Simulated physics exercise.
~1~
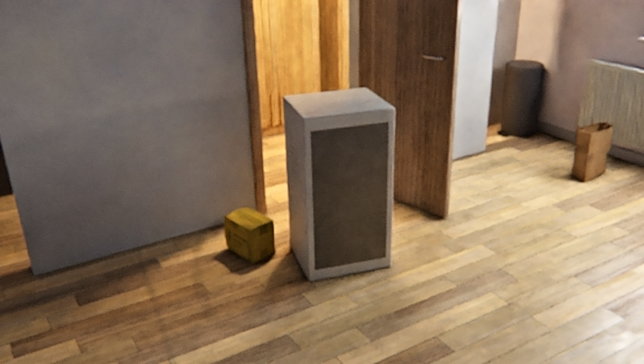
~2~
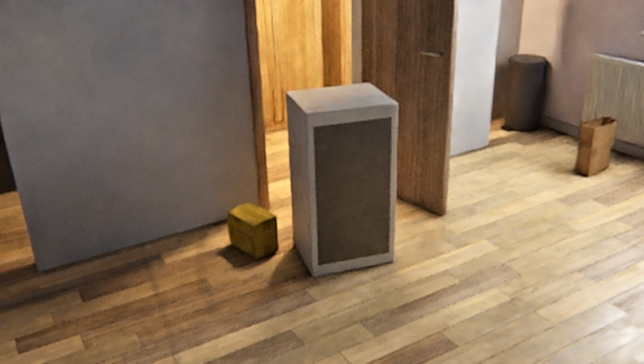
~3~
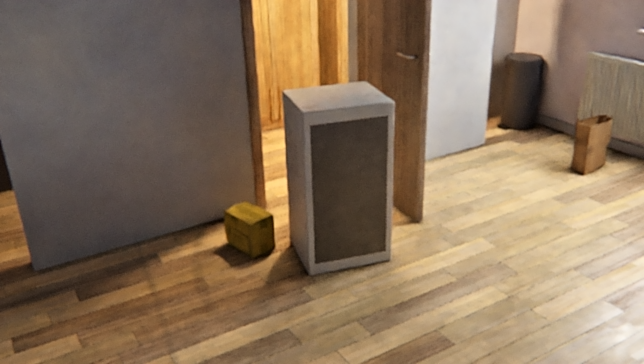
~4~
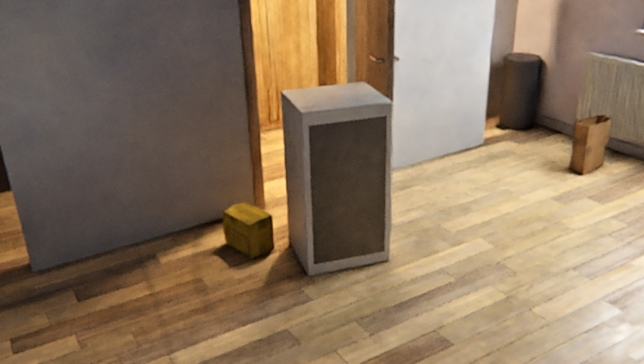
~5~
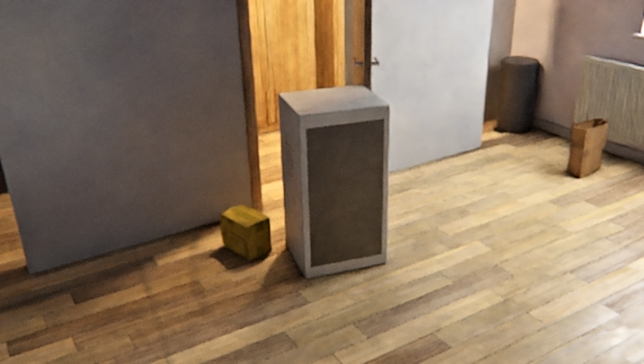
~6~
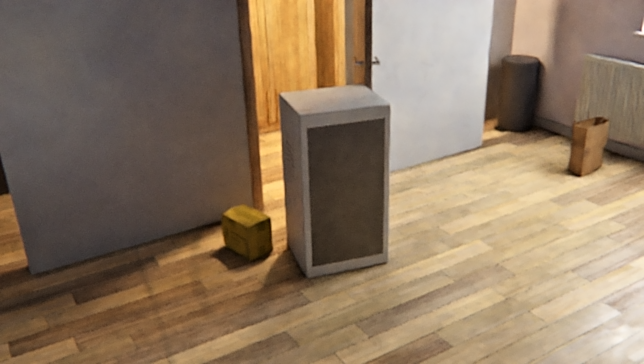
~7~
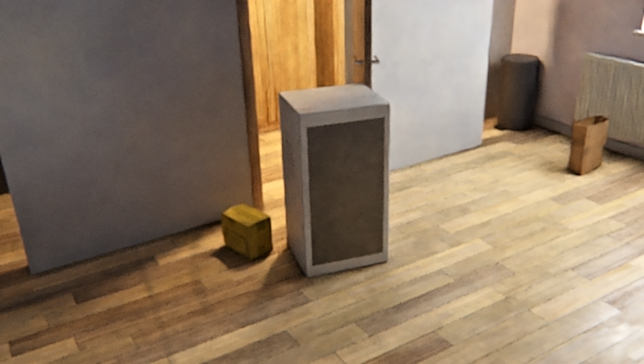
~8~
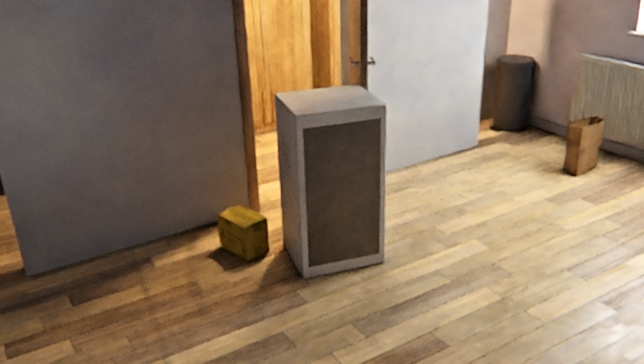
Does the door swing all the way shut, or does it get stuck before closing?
It gets stuck before closing. The door swings partway toward its frame, then stops behind the white appliance with the doorway still open.
